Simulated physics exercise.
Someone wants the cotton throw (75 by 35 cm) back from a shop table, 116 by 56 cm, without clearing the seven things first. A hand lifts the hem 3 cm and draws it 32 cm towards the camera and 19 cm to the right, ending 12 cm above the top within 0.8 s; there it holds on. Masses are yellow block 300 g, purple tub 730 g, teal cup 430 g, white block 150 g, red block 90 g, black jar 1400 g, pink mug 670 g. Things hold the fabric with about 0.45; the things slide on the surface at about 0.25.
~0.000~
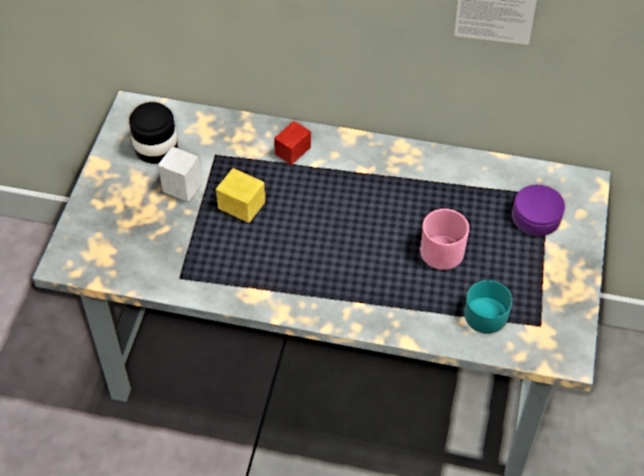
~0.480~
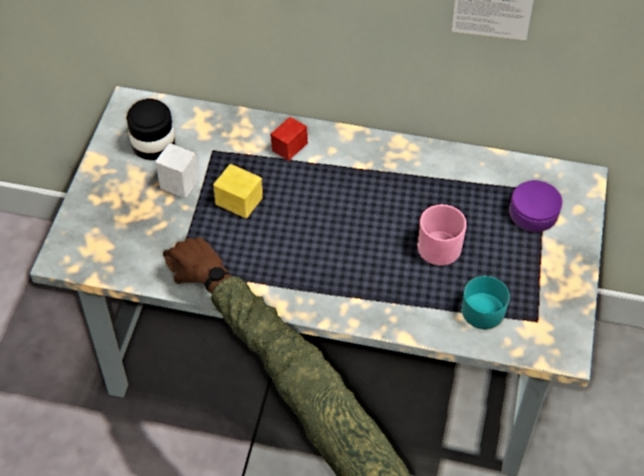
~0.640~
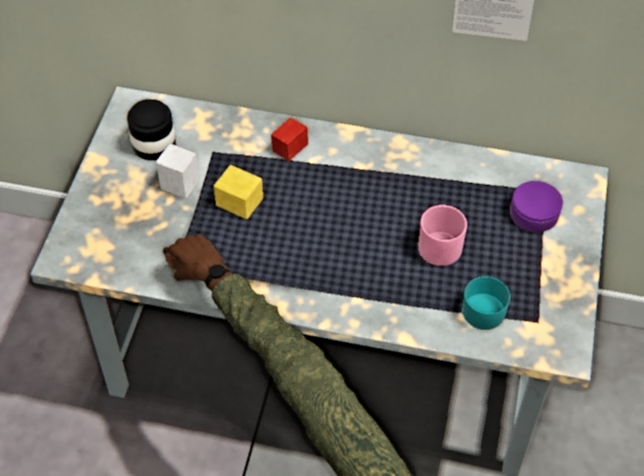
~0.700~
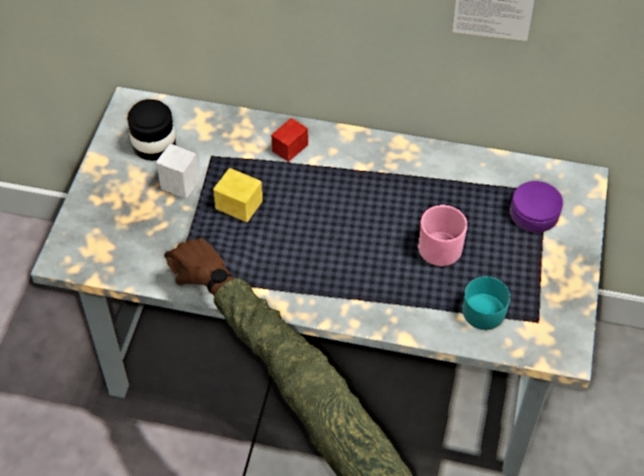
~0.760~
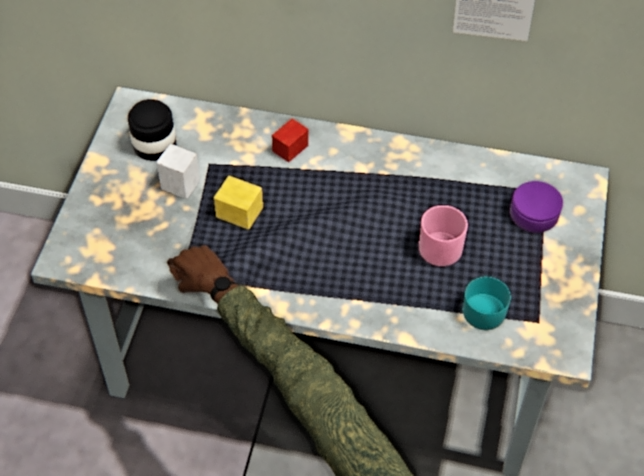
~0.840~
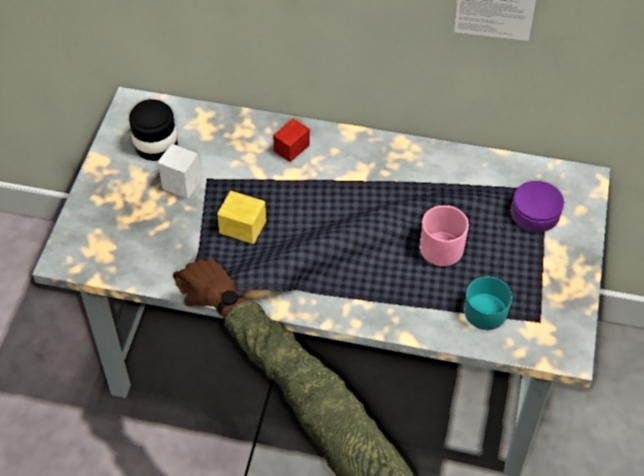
On a table, a hand tugs a dark checked cloth nearer, and the yellow block shifts along.
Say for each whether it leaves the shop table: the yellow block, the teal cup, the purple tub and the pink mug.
Result: Yellow block goes over the edge, teal cup keeps to the top, purple tub stays on, pink mug keeps to the top.
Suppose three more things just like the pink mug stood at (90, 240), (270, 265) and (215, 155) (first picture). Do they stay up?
In turn: Remains, drops off, stays on.
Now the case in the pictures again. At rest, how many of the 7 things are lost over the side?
1 of them.
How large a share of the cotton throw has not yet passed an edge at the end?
Some 60 per cent of it.
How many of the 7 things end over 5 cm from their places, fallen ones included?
3 of them.
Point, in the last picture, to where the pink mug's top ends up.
Near (433, 264).
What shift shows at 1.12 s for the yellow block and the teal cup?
Yellow block 25 cm, teal cup 2 cm.
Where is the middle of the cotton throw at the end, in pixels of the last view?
Near (369, 285).
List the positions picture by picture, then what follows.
The first picture shows yellow block (240, 185); teal cup (490, 299); purple tub (540, 203); pink mug (446, 227); cotton throw corners (179, 279) (215, 155) (541, 328).
The second picture shows cotton throw corners (212, 150) (538, 323); grip (176, 270).
The third picture shows cotton throw corners (212, 152) (539, 324); grip (176, 268).
The fourth picture shows yellow block (237, 185); cotton throw corners (211, 156) (539, 324); grip (177, 272).
The fifth picture shows yellow block (238, 193); cotton throw corners (209, 164) (539, 324); grip (180, 279).
The sixth picture shows yellow block (241, 208); teal cup (489, 295); purple tub (539, 199); pink mug (446, 223); cotton throw corners (541, 324); grip (186, 292).
At 1.0 s, 95 % of the cotton throw is still over the top; yellow block 16 cm off its start, pink mug 1 cm off its start.
At 1.1 s, 85 % of the cotton throw is still over the top; yellow block 26 cm off its start, pink mug 4 cm off its start, purple tub 3 cm off its start.
At 1.3 s, 70 % of the cotton throw is still over the top; yellow block 38 cm off its start at (251, 347), pink mug 8 cm off its start at (436, 255), purple tub 8 cm off its start at (503, 199).
At 1.4 s, 60 % of the cotton throw is still over the top; yellow block over the edge, purple tub 11 cm off its start, pink mug 10 cm off its start.
At 3.0 s, 60 % of the cotton throw is still over the top; yellow block over the edge, purple tub 11 cm off its start at (487, 200), pink mug 11 cm off its start at (433, 264), teal cup 4 cm off its start at (504, 309).
